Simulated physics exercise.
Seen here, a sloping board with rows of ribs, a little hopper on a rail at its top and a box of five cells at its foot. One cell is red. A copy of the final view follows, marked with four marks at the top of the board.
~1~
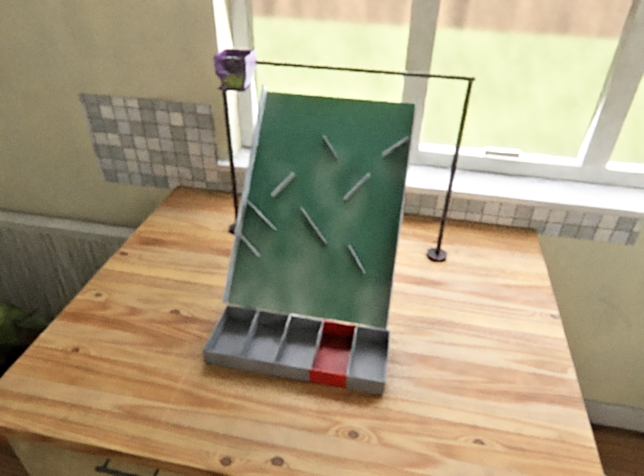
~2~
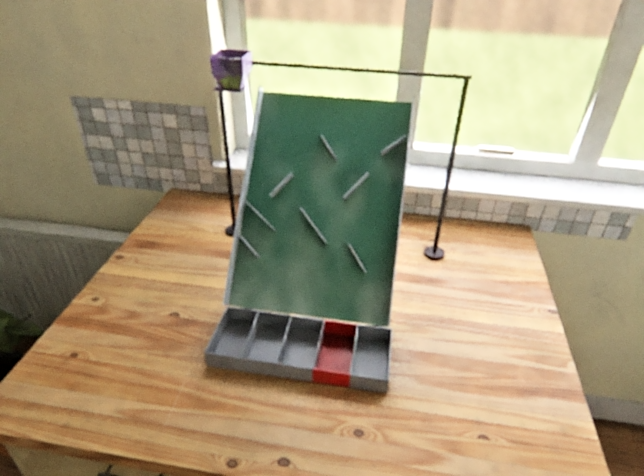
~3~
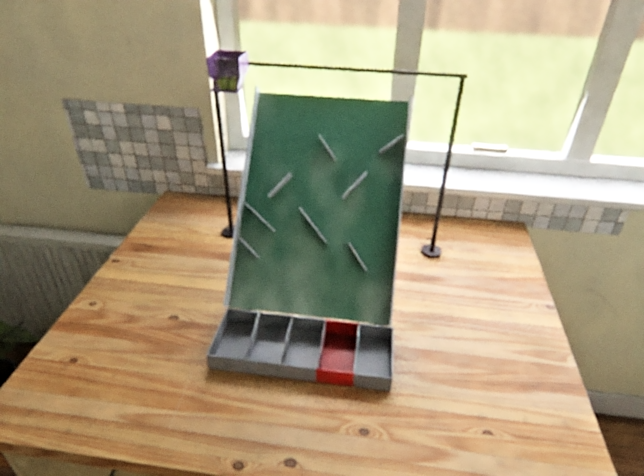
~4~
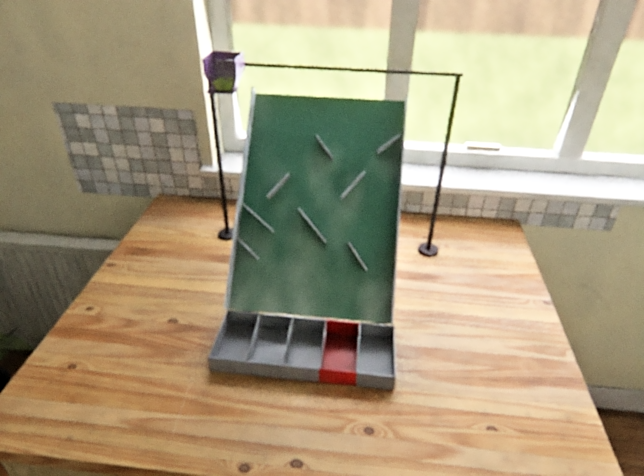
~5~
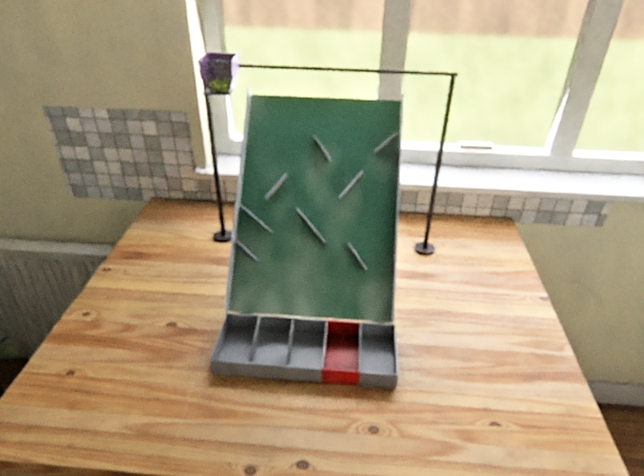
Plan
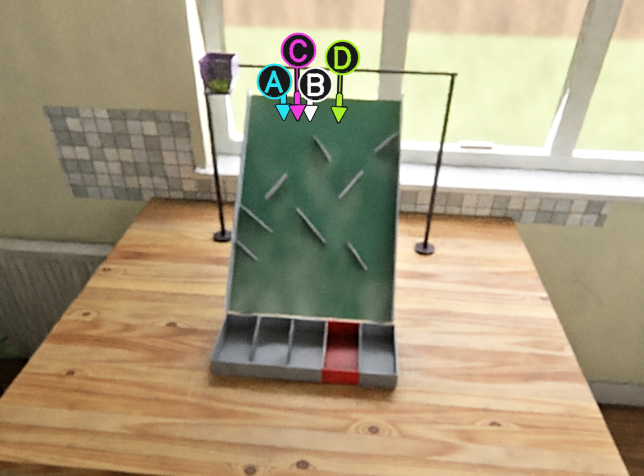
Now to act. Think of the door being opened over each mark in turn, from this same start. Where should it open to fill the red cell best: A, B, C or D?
The answer is mark D.
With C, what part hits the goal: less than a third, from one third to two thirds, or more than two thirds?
It is less than a third.
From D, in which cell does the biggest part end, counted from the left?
It is the fourth one.
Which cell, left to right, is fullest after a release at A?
The third.
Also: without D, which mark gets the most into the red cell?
B it is.
On the marked copy, mark A meets the board at (283, 114); mark B meets the board at (309, 115); mark C meets the board at (297, 114); mark D meets the board at (338, 116).
If A is chosen, only a few in the red cell, all but a few in other cells, only a few held on the board, only a few outside the box.
If B is chosen, close to a quarter in the red cell, close to two thirds in other cells, a small share outside the box.
If C is chosen, a small share in the red cell, the bulk in other cells, a small share outside the box.
If D is chosen, the bulk in the red cell, close to a quarter in other cells.
